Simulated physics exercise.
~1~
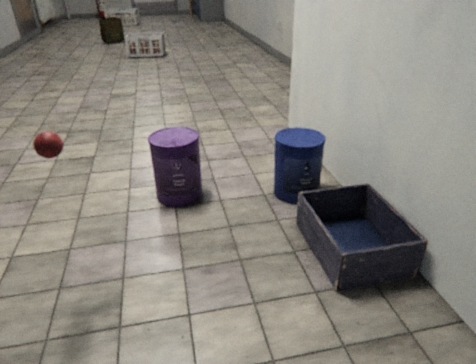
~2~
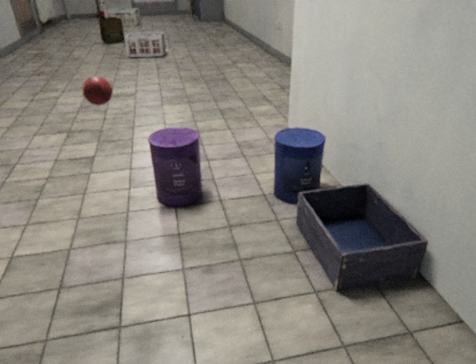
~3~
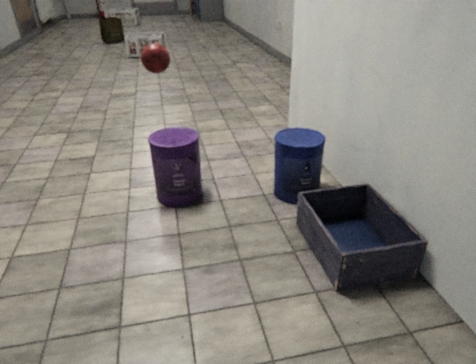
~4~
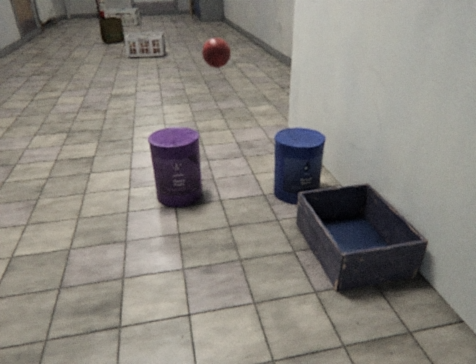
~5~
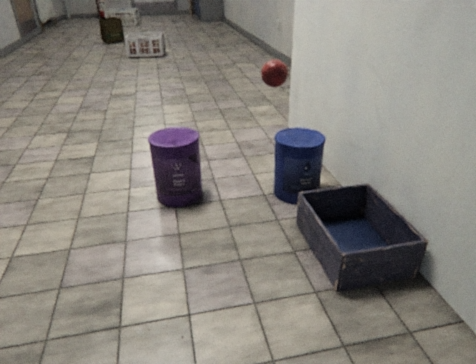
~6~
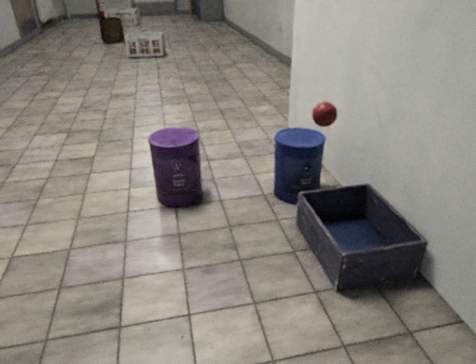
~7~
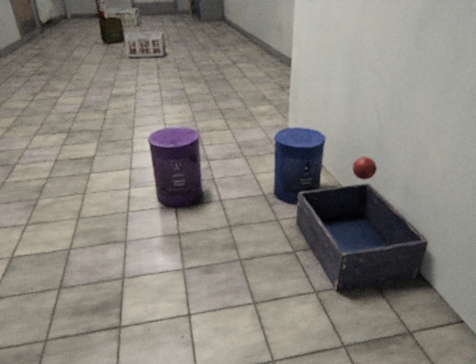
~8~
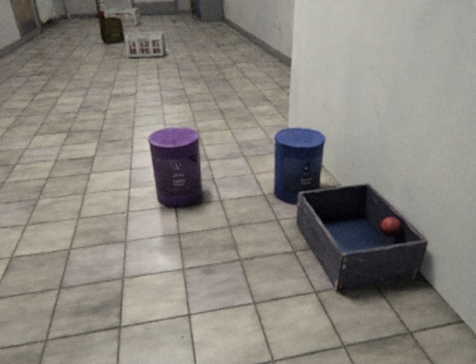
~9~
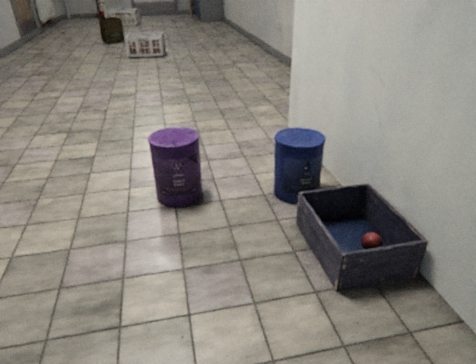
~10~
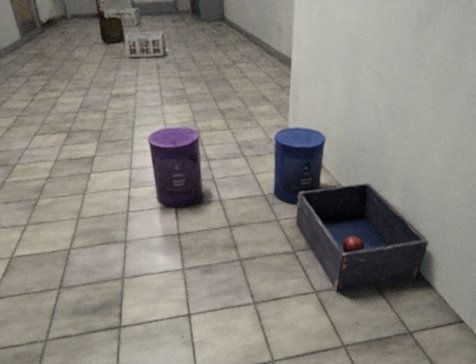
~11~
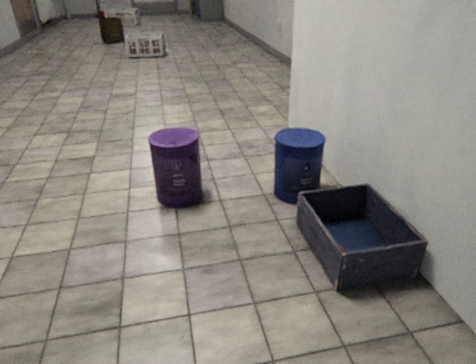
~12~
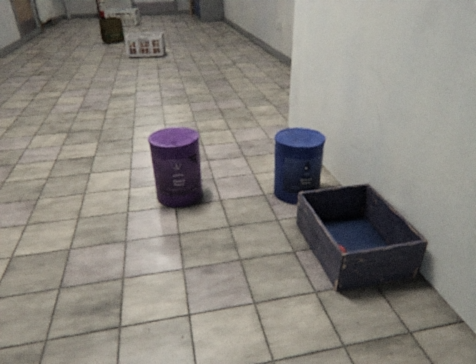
A dark, open-topped box sits on the tiled floor of a long corridor at the right, against a white wall, seen from slightly above by a still camera. A blue pail stands just behind it to the left, and a purple pail stands near the middle, with crates far down the hall. A red ball flies in from the left, rises, and arcs rightward above both pails. It then drops into the box near the wall side and shifts left toward the front. Finally it slips out of sight behind the box's near side, while both pails stay still.
